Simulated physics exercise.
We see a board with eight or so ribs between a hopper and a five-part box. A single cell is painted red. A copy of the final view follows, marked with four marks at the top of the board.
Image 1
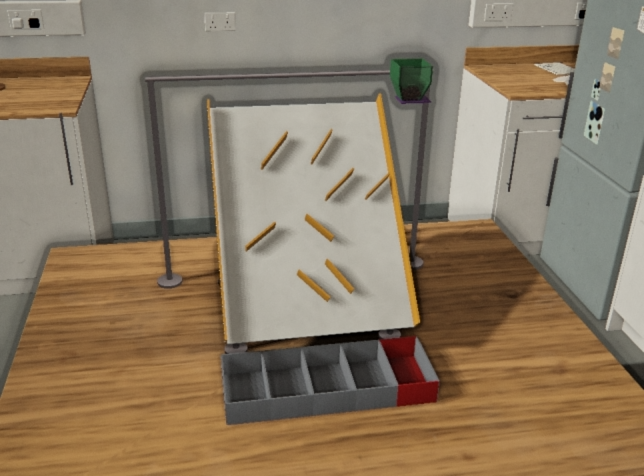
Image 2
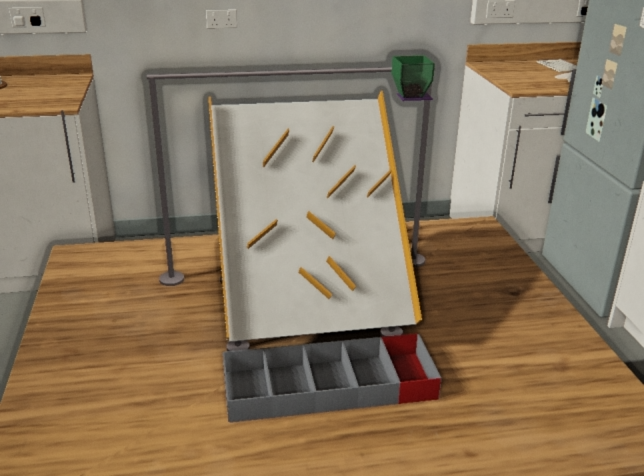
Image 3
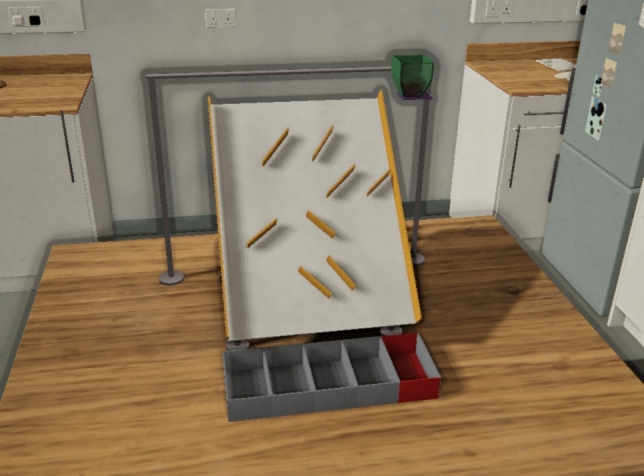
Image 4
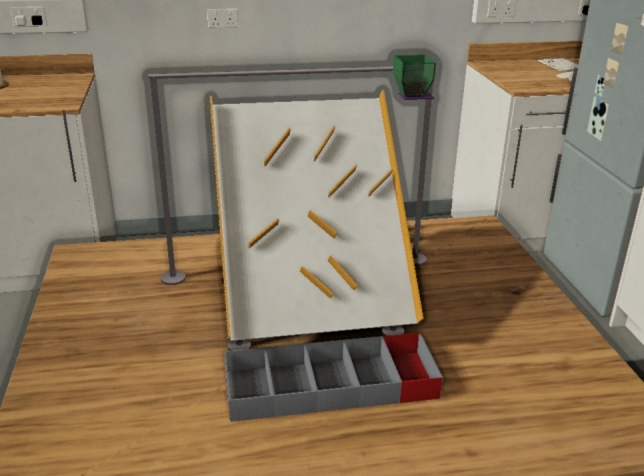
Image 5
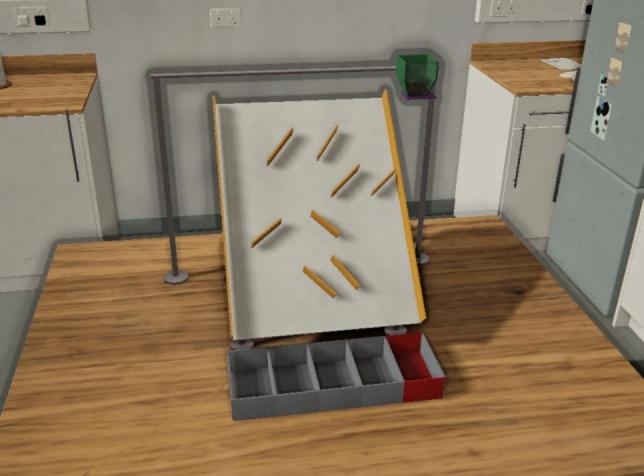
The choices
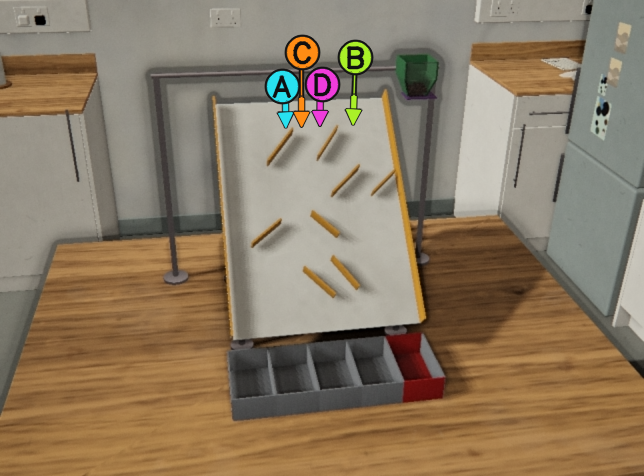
The camera drifts very slightly, the only motion, in a kitchen seen from the front and a little above a wooden table. A tilted pale board with orange side rails and scattered slanted ribs stands below a grey metal frame, a dark green hopper at its upper right and a grey box with a red right-hand cell at its foot. The hopper, board and box stay still throughout.
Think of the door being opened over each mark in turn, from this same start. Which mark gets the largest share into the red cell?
B is best.
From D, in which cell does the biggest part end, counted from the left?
It is the second one.
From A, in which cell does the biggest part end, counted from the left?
The first.
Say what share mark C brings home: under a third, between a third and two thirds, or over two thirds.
Under a third.
On the marked copy, mark A meets the board at (285, 121); mark B meets the board at (353, 119); mark C meets the board at (301, 121); mark D meets the board at (319, 120).
With A, about a quarter in the red cell, about two thirds in other cells, a small part outside the box.
With B, about half in the red cell, about a third in other cells, a small part outside the box.
With C, about a quarter in the red cell, about two thirds in other cells, a small part outside the box.
With D, a stray few in the red cell, most in other cells, a small part outside the box.
